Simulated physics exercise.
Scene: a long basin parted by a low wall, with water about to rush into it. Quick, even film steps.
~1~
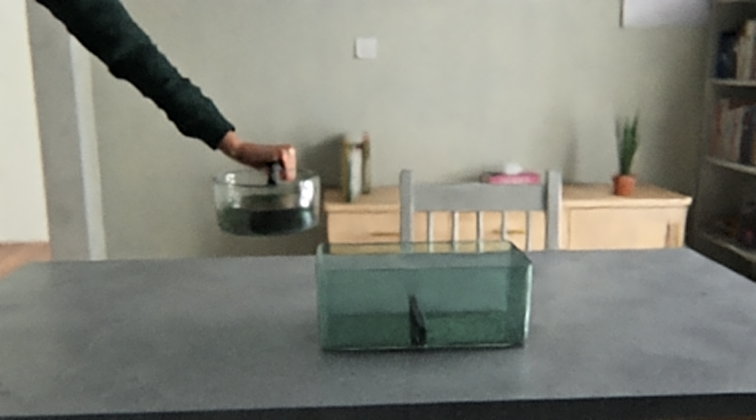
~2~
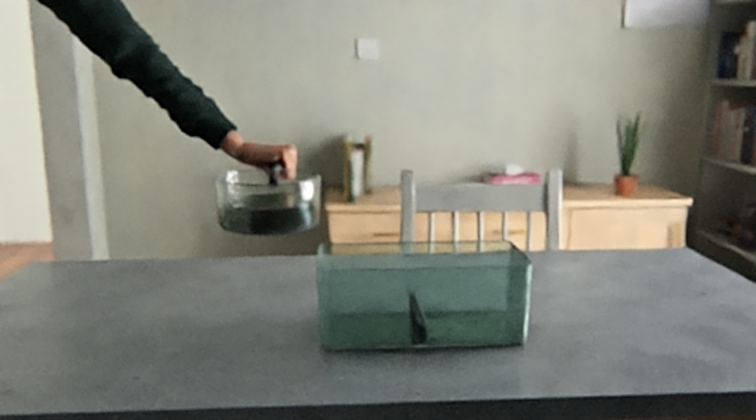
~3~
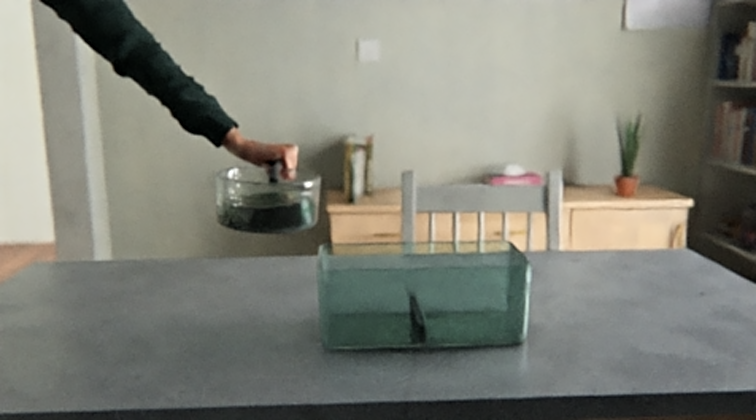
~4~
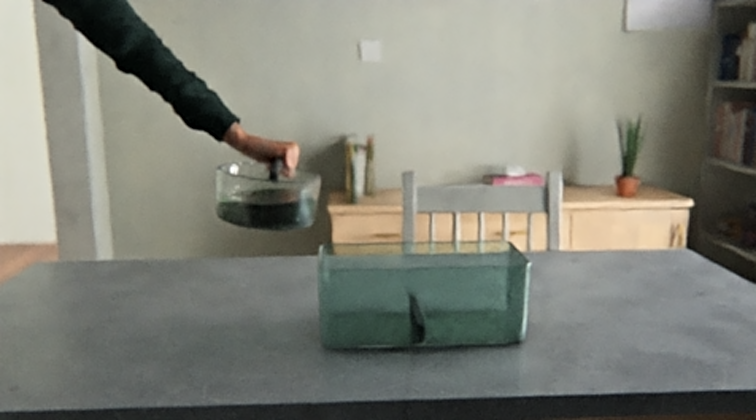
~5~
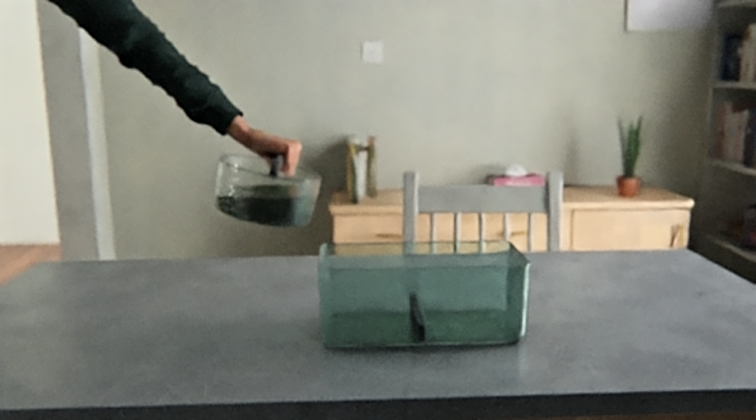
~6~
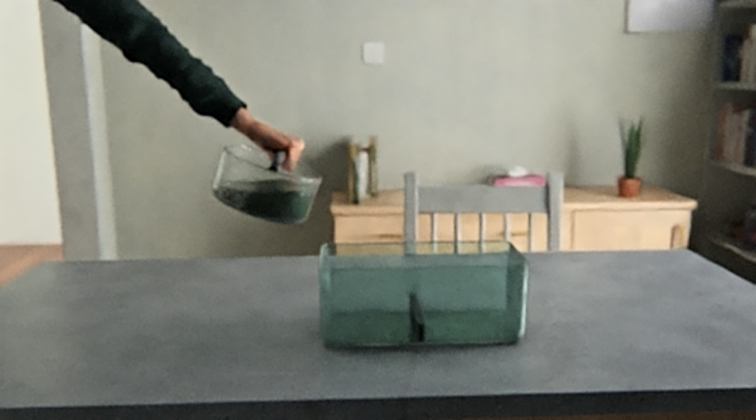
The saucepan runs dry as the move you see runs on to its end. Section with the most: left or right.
The fullest part is on the left.
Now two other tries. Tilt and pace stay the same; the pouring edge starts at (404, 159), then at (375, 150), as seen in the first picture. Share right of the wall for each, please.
Result, first then second: About 90 % and about 85 %.
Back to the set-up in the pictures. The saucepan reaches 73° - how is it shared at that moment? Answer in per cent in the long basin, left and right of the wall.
About 5 per cent left, 0 per cent right.
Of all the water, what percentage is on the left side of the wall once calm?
That is roughly 90 percent of it.
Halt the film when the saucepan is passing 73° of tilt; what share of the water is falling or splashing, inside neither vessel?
Roughly 35 %.
A moment on, the tilt is 73° and 61 per cent is still to pour, 4 is left of the wall and 0 right of it.
Next, the tilt is 101° and 12 per cent is still to pour, 63 is left of the wall and 4 right of it.
Then the tilt is 105° and 0 per cent is still to pour, 87 is left of the wall and 10 right of it.
Later the tilt is 105° and 0 per cent is still to pour, 88 is left of the wall and 11 right of it.
In the end 88 per cent lies left of the wall, 11 right of it and 1 outside.
